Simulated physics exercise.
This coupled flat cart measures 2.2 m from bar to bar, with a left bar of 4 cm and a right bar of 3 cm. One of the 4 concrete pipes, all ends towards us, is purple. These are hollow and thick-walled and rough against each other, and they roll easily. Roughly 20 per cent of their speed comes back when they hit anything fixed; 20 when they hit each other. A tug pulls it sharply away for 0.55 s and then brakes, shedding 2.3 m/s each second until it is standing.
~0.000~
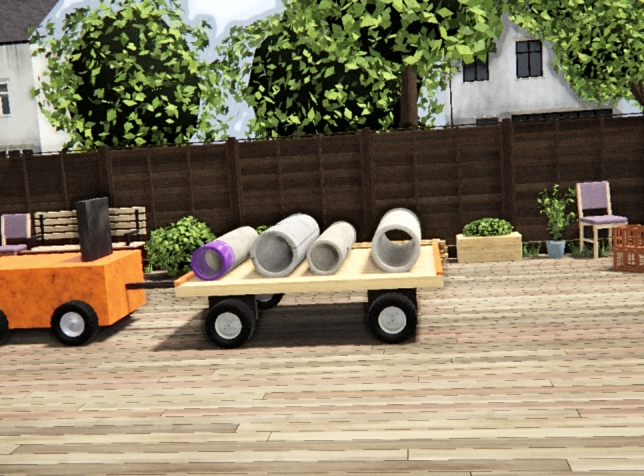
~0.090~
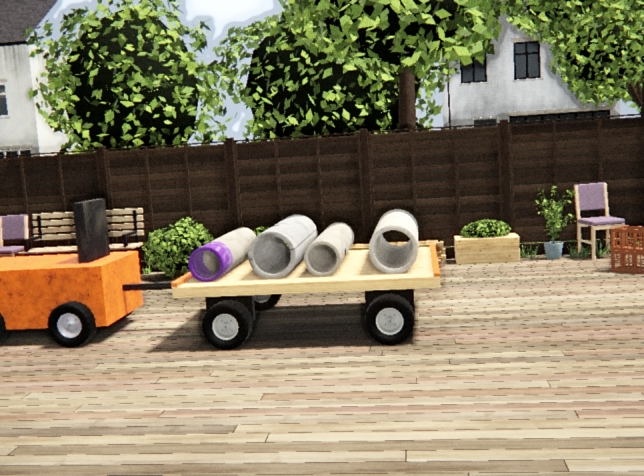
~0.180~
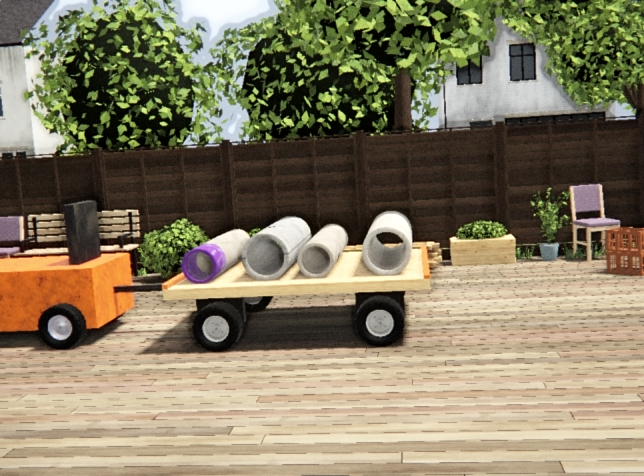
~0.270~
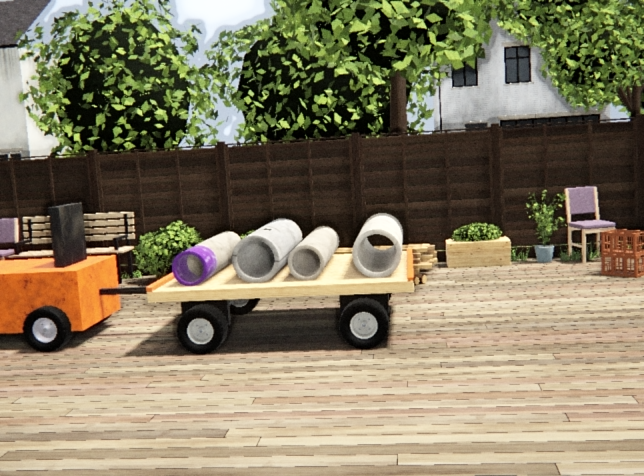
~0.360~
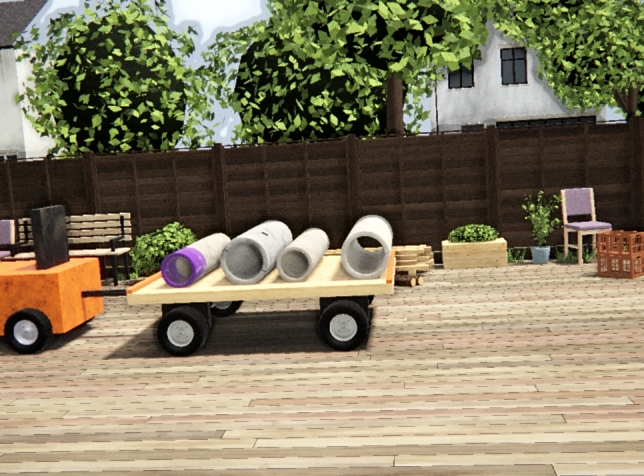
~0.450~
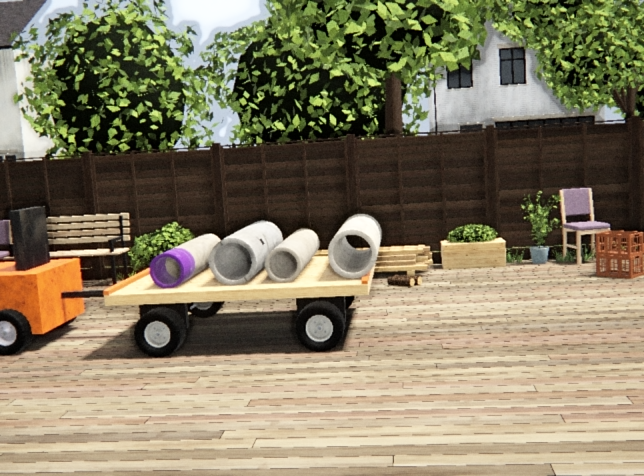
On a wooden deck beside a dark fence, an orange vehicle pulled a flat cart to the left, slowly at first and then faster, with four pipes, one purple-ended, lying across it.
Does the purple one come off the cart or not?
The purple pipe rides along.
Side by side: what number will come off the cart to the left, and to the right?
By side, that's 0 to the left and 2 to the right.
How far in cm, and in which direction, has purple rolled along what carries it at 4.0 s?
Purple: 45 to the right.
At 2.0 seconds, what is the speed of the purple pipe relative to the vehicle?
Close to 0.5 m/s then.
By 2.0 s, purple is on the deck, 60 cm from the right bar, rolling left along the cart; 2 over a bar so far.
By 4.0 s, purple is on the deck, 65 cm from the left bar, rolling left along the cart; 2 over a bar so far.
Finally (6.4 s), purple is on the deck, 25 cm from the left bar; 2 over a bar so far.
